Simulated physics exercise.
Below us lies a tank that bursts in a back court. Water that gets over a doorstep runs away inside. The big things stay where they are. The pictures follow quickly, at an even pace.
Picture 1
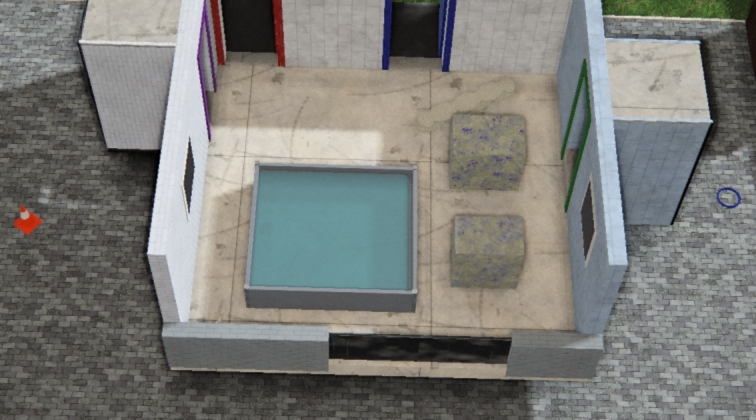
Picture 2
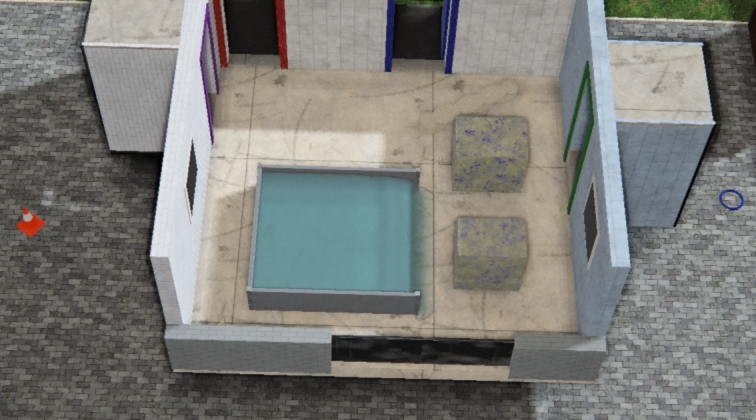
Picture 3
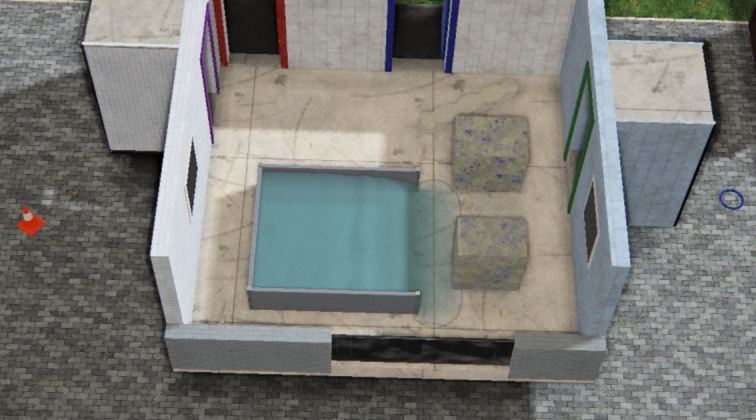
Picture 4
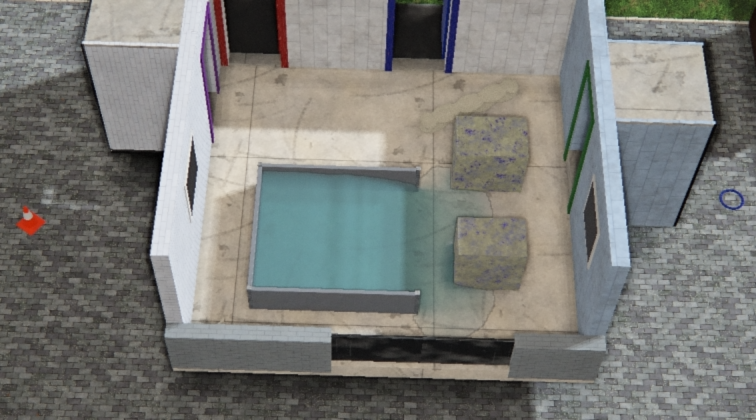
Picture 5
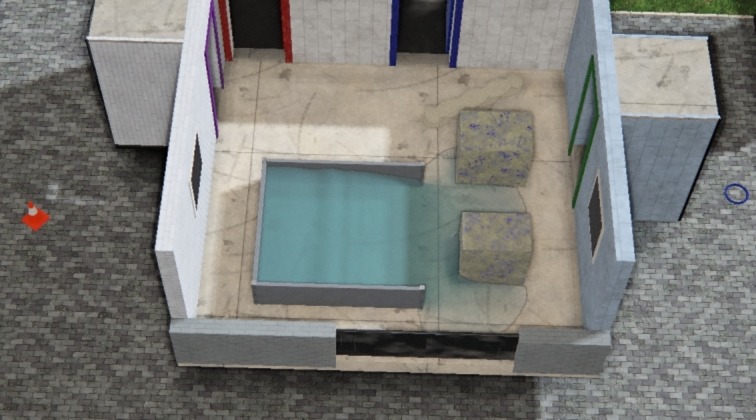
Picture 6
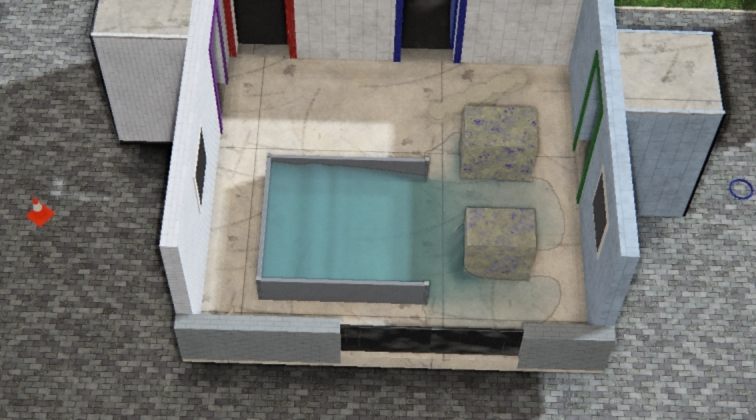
Water sat still in a square grey tank in a walled court, then poured out through its open right side and spread across the pale floor, around the nearer of two mottled blocks.
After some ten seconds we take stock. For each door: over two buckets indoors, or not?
The red door takes more than that; the blue door stays under that; the purple door takes more than that; the green door stays under that.
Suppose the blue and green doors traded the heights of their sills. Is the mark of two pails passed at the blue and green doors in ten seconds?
One by one: The blue door takes less, the green door is over.
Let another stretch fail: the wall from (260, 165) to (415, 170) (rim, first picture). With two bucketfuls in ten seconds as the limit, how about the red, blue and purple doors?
The red door is over; the blue door goes over; the purple door goes over.
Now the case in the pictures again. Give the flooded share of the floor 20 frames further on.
Near 55 in a hundred.
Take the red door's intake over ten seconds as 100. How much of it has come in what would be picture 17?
About 0 per cent.
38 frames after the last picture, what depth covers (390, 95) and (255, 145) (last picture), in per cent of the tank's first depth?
About 8 and 2 per cent.
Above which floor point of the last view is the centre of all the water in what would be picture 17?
Around (427, 242).
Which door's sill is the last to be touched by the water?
That is the purple door.
A moment on, water covers 30 % of the floor; the red door not reached, the blue door not reached, the purple door not reached, the green door wet at the sill, nothing in.
Next, water covers 40 % of the floor; the red door not reached, the blue door not reached, the purple door not reached, the green door under two buckets in.
Then, water covers 55 % of the floor; the red door not reached, the blue door wet at the sill, nothing in, the purple door not reached, the green door under two buckets in.
Later, water covers 85 % of the floor; the red door wet at the sill, nothing in, the blue door wet at the sill, nothing in, the purple door wet at the sill, nothing in, the green door under two buckets in.
In the end, water covers 95 % of the floor; the red door over two buckets in, the blue door wet at the sill, nothing in, the purple door over two buckets in, the green door under two buckets in.
